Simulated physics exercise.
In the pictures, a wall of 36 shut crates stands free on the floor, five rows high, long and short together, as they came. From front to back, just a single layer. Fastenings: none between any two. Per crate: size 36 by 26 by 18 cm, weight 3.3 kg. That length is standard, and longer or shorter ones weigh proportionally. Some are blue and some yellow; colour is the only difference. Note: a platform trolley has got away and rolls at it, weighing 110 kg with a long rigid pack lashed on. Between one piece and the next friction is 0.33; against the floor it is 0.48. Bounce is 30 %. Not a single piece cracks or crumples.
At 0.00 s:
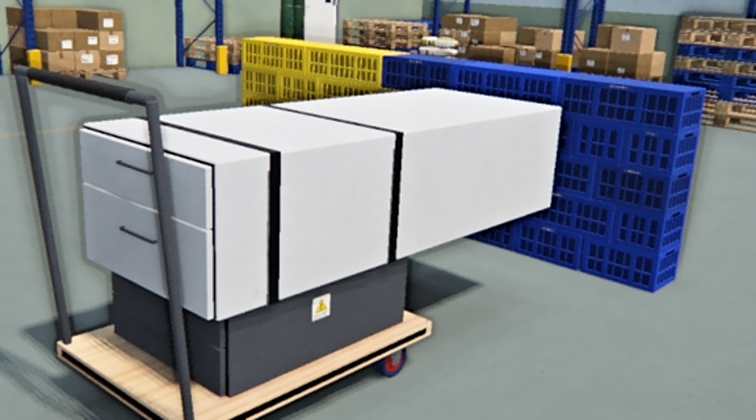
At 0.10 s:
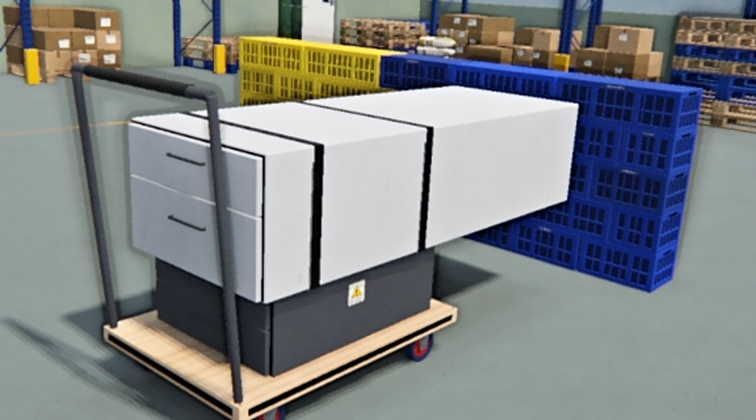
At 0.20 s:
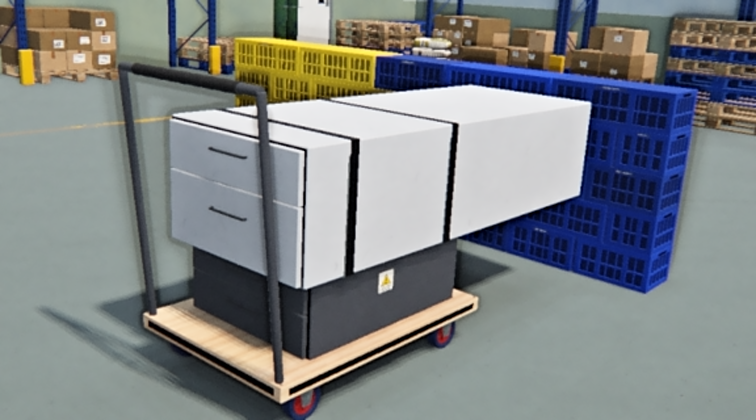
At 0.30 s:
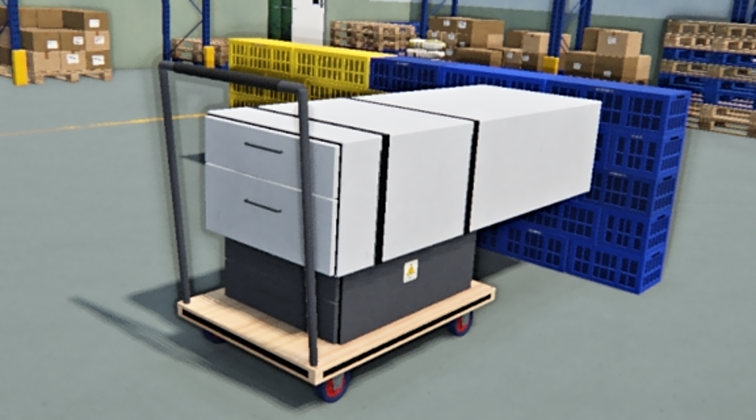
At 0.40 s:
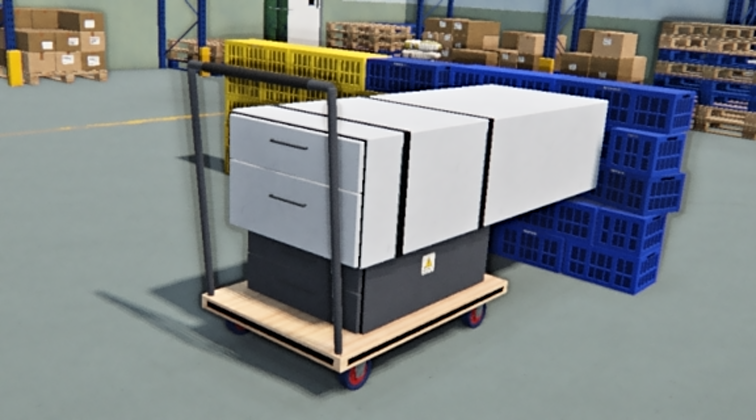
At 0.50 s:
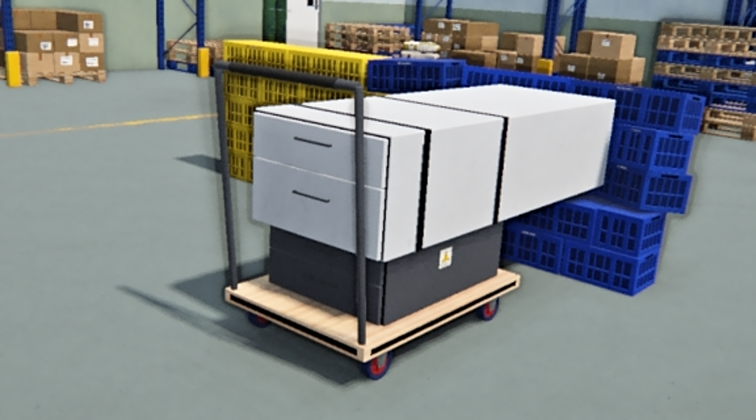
A platform trolley carrying a long white cabinet rolling into a wall of blue and yellow crates, pushing several blue ones askew.
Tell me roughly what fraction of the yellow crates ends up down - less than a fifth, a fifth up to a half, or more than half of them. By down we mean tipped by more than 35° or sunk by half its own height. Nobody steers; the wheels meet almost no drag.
Down at the end: Less than a fifth.
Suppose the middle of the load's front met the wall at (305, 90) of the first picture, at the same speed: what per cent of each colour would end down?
For yellow it's 60 per cent, for blue 10 per cent.
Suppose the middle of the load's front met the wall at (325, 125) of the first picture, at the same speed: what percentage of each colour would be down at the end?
Yellow 60, blue 0 per cent.
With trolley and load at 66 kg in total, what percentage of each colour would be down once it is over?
Yellow 0, blue 60 per cent.
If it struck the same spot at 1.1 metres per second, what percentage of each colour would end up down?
You'd end up with yellow at 0 per cent down and blue at 70 per cent.
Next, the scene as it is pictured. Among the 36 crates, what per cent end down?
It works out at roughly 30 per cent.
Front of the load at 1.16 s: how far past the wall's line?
Position: Approx. 85 cm beyond.
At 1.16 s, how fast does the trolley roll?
Speed: Near 0.8 m/s.
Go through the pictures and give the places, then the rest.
In the first frame (places mark the middle of the side facing us; the camera pans a little), load (551, 140) 52 cm short of the wall; top yellow crate (272, 56); top blue crate (616, 104); nothing disturbed.
In the second frame, load (568, 135) 35 cm short of the wall; top yellow crate (269, 56).
In the third frame, load (582, 132) 19 cm short of the wall; top yellow crate (265, 56).
In the fourth frame, load (592, 130) 22 mm short of the wall; top yellow crate (259, 57).
In the fifth frame, load (599, 129) 10 cm into the wall's line; top yellow crate (255, 58); top blue crate (610, 105) shifted 14 cm; 8 disturbed, none down.
In the sixth frame, load (607, 127) 22 cm into the wall's line; top yellow crate (254, 59); top blue crate (622, 105) leaning 8°; 11 disturbed, none down.
After 0.74 s, load 47 cm past the wall's line, still rolling; none of the 18 yellow crates down (9 of 36 in all colours); top yellow crate unmoved; top blue crate leaning 47°, 33 cm lower.
After 1.16 s, load 86 cm past the wall's line, still rolling; none of the 18 yellow crates down (11 of 36 in all colours); top yellow crate unmoved; top blue crate on its side.
At rest (3.4 s), load 1.15 m past the wall's line, stopped; none of the 18 yellow crates down (11 of 36 in all colours); top yellow crate unmoved; top blue crate on its side. That is 0 per cent. As the last picture would show them, middles, top yellow crate near (269, 59), top blue crate near (692, 211).
